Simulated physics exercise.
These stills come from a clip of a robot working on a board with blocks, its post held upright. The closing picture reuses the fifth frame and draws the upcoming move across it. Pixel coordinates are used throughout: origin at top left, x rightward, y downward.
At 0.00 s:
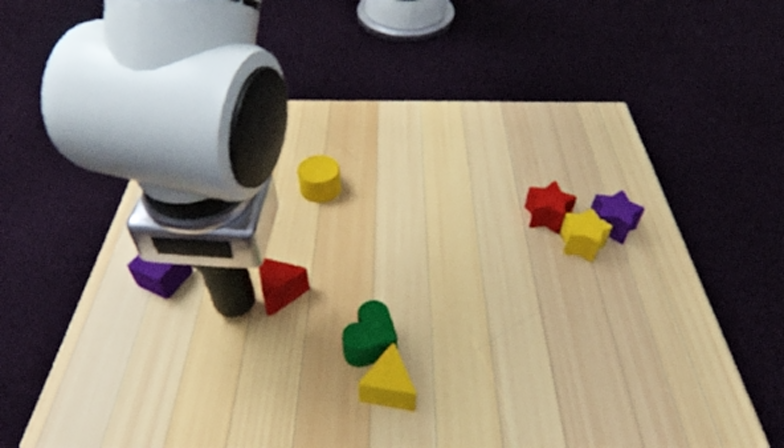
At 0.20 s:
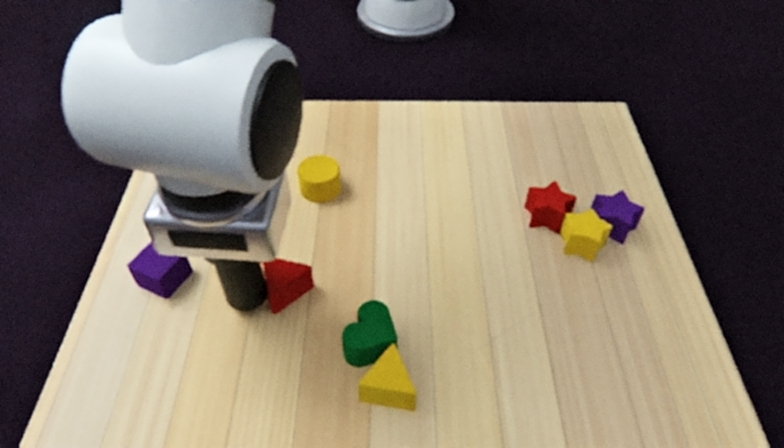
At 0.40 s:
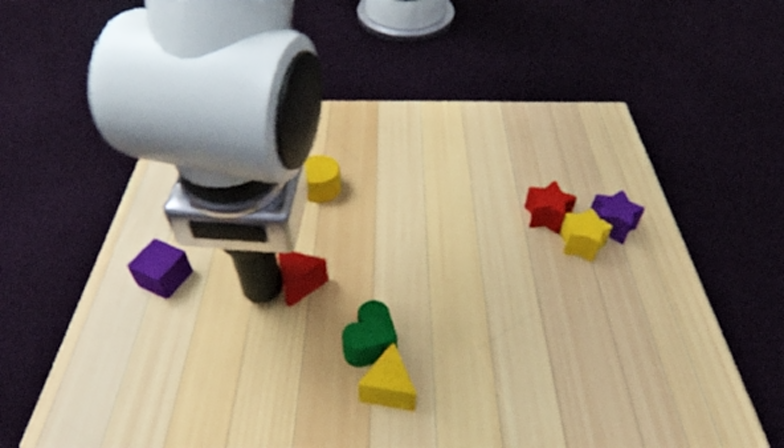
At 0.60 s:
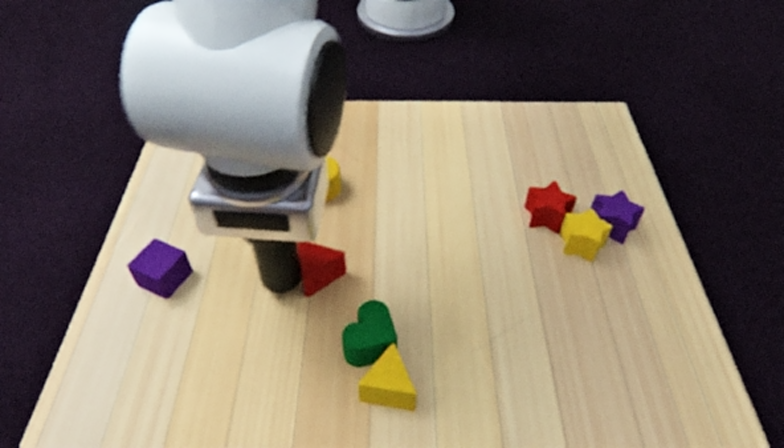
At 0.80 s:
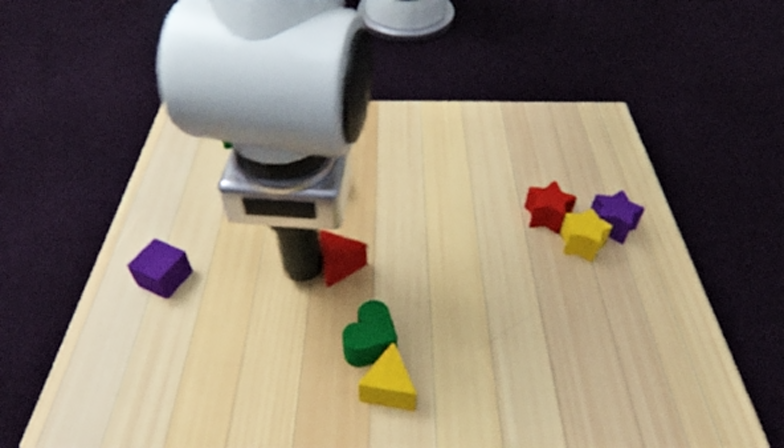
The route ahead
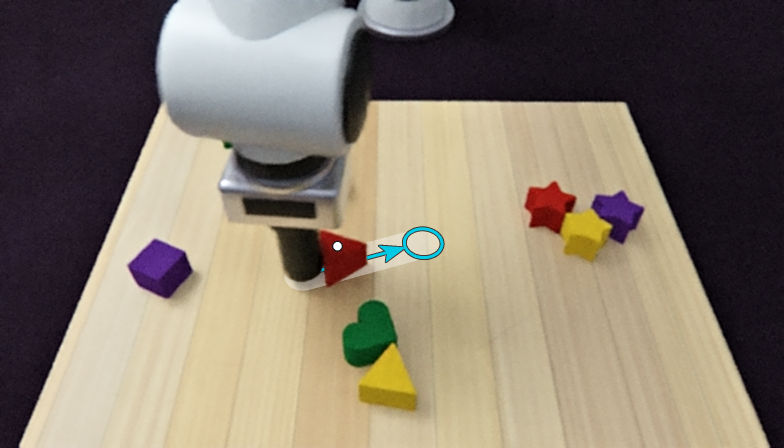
A white robot arm with a dark post at its lower end works over a pale wooden board on a dark surface, seen from above at an angle by a still camera. A purple cube, red triangle and yellow cylinder sit at left, a green heart and yellow triangle near the middle, three stars at right. The post pushes the red triangle rightward and slightly up the board.
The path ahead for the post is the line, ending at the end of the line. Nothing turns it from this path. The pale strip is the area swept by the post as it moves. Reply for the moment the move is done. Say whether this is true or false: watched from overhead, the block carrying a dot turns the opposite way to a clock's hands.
The statement is true.
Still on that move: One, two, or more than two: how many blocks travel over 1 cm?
Answer: 1.
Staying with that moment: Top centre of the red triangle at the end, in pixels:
I'd say the red triangle ends with its top centre at (455, 211).
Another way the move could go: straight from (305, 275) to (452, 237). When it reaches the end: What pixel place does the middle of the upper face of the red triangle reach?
It should be at (483, 204) by then.
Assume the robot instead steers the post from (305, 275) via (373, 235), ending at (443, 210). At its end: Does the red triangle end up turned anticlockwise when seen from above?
I'd say no.
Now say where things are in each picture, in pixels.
Lower end of the post at (235, 300), tops of blocks, red triangle at (277, 273), green heart at (371, 326), in the first picture.
Post at (247, 294), red triangle at (281, 271), in the second picture.
Post at (262, 287), red triangle at (297, 264), in the third picture.
Post at (281, 277), red triangle at (316, 256), in the fourth picture.
Post at (303, 266), red triangle at (338, 246), green heart at (371, 326), in the fifth picture.
The drawn path runs from (305, 275) directly to (423, 243); the dot is on the red triangle.
What follows on the original path. One third of the way, post at (346, 255); red triangle at (379, 233).
Two thirds of the way, post at (387, 244); red triangle at (419, 222), turned 15° anticlockwise.
At the end, post at (424, 235); red triangle at (455, 211), turned 20° anticlockwise; green heart not moved.
